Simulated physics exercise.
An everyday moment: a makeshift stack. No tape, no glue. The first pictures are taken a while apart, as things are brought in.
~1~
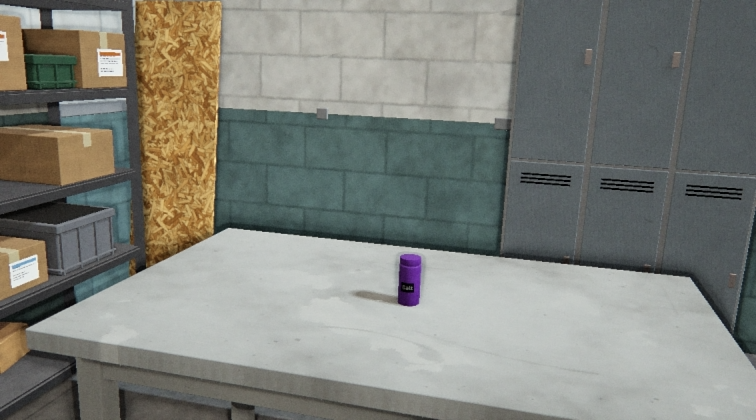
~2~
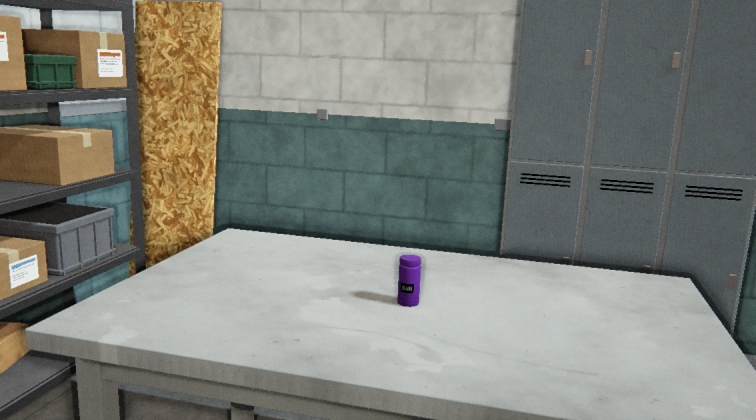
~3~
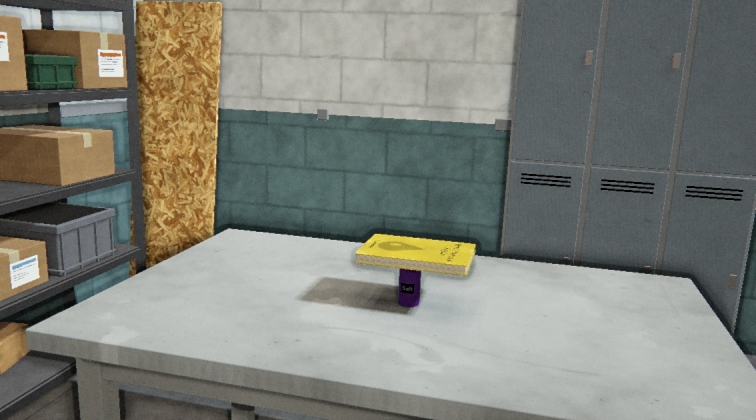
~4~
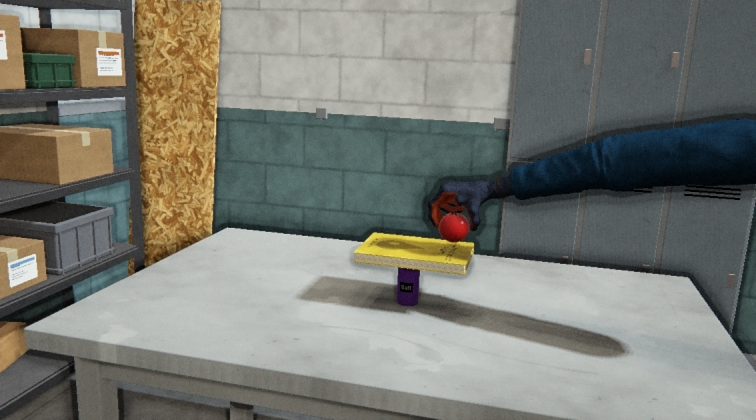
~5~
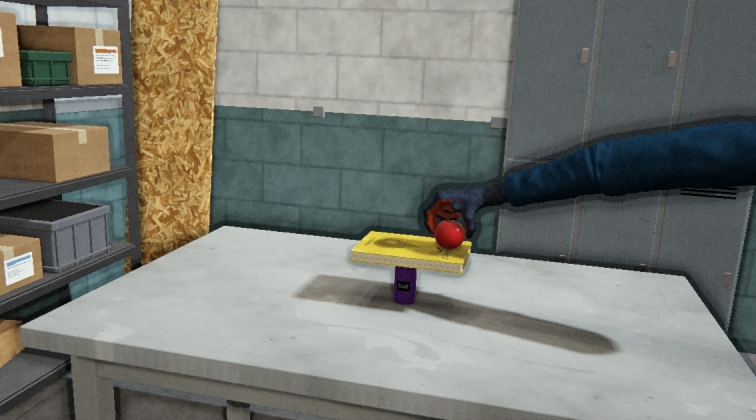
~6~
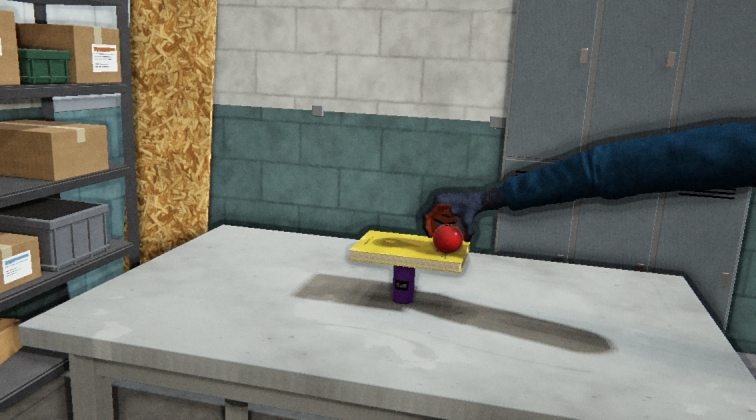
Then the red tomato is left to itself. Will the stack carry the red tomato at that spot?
Outcome: The stack gives way.
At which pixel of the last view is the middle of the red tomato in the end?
Near (467, 301).
Then, 0.50 s on from there, red tomato now fallen; yellow book turned 58° from how it was put.
Then, 0.70 s on from there, yellow book turned 58° from how it was put; purple shaker turned 8° from how it was put.
Then, 0.90 s on from there, yellow book now fallen; purple shaker turned 74° from how it was put.
Then, 1.10 s on from there, purple shaker now fallen.
In the end, fallen, red tomato, purple shaker and yellow book. At the end, from the last picture's camera, red tomato near (467, 301). The stack loses its balance.
